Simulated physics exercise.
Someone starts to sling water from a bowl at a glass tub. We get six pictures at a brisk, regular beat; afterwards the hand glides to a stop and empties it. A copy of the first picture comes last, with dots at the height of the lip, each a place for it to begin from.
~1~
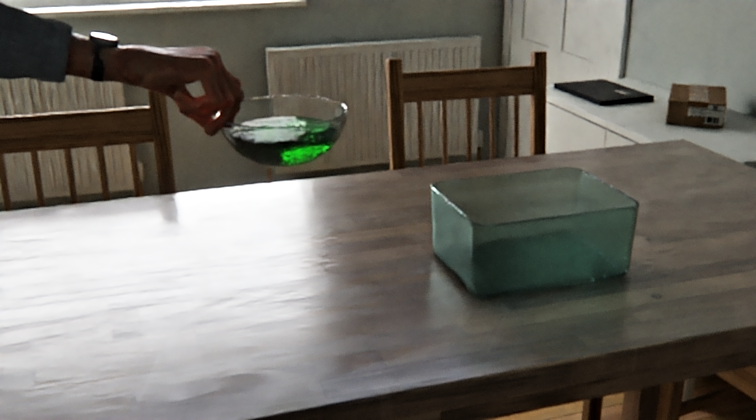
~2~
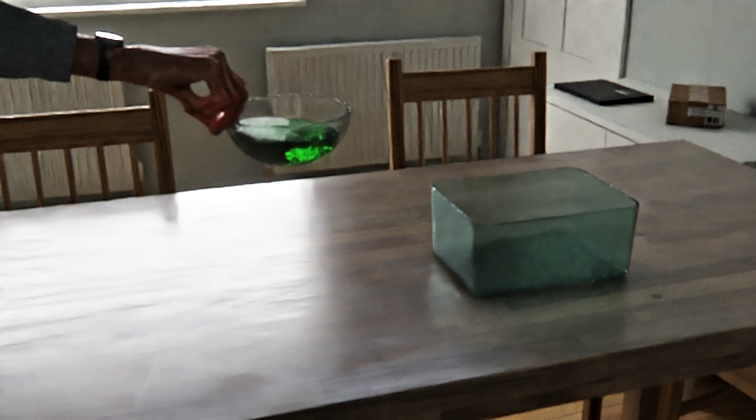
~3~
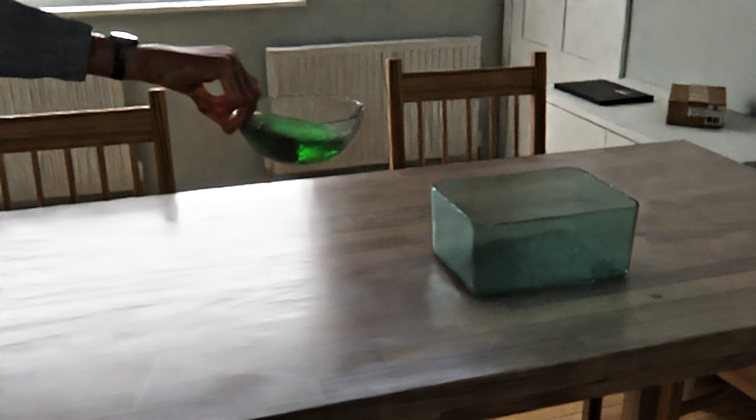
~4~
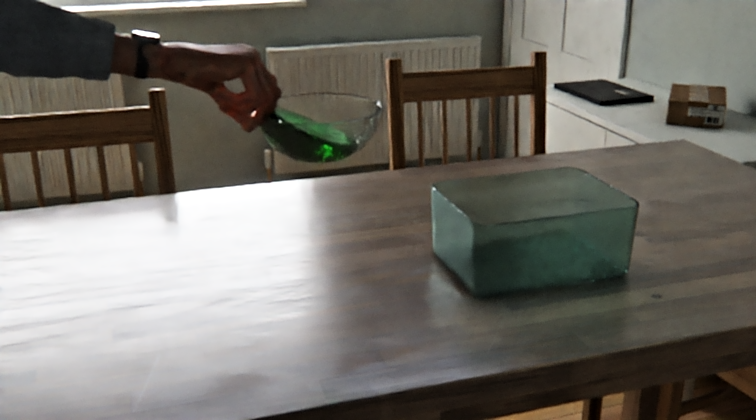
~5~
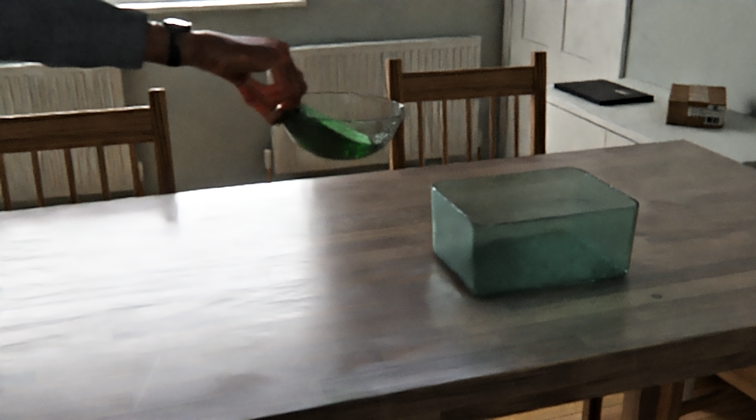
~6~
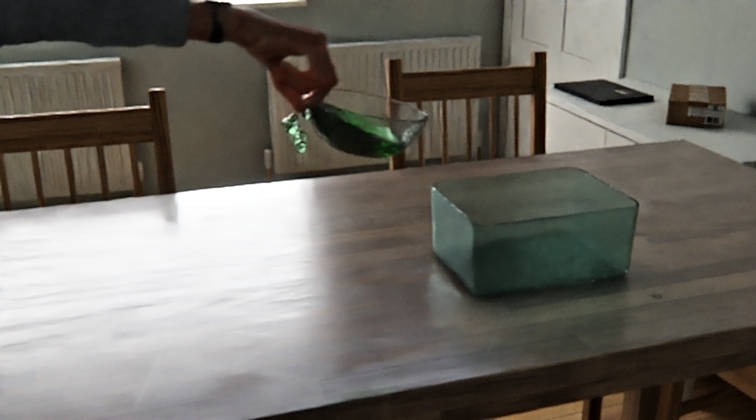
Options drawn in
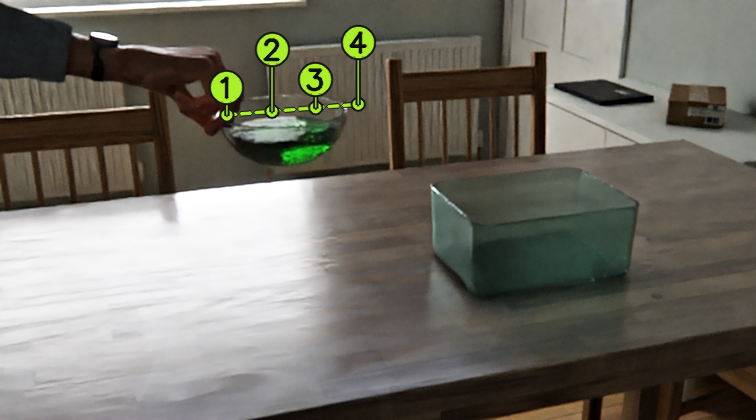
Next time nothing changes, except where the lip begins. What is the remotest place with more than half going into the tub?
2 is the one.
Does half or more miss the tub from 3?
No.
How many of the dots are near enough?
Three of them.
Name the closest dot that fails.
Dot 1.
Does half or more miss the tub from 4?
No, not at all.
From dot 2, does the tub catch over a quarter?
Yes.
In lime, 1 at (226, 115); 2 at (272, 111); 3 at (315, 107); 4 at (358, 104).
If 1 is chosen, about 32 % lands in the tub, 63 % falls short and 5 % goes beside or beyond.
If 2 is chosen, about 65 % lands in the tub, 28 % falls short and 7 % goes beside or beyond.
If 3 is chosen, about 81 % lands in the tub, 13 % falls short and 6 % goes beside or beyond.
If 4 is chosen, about 88 % lands in the tub, 9 % falls short and 4 % goes beside or beyond.
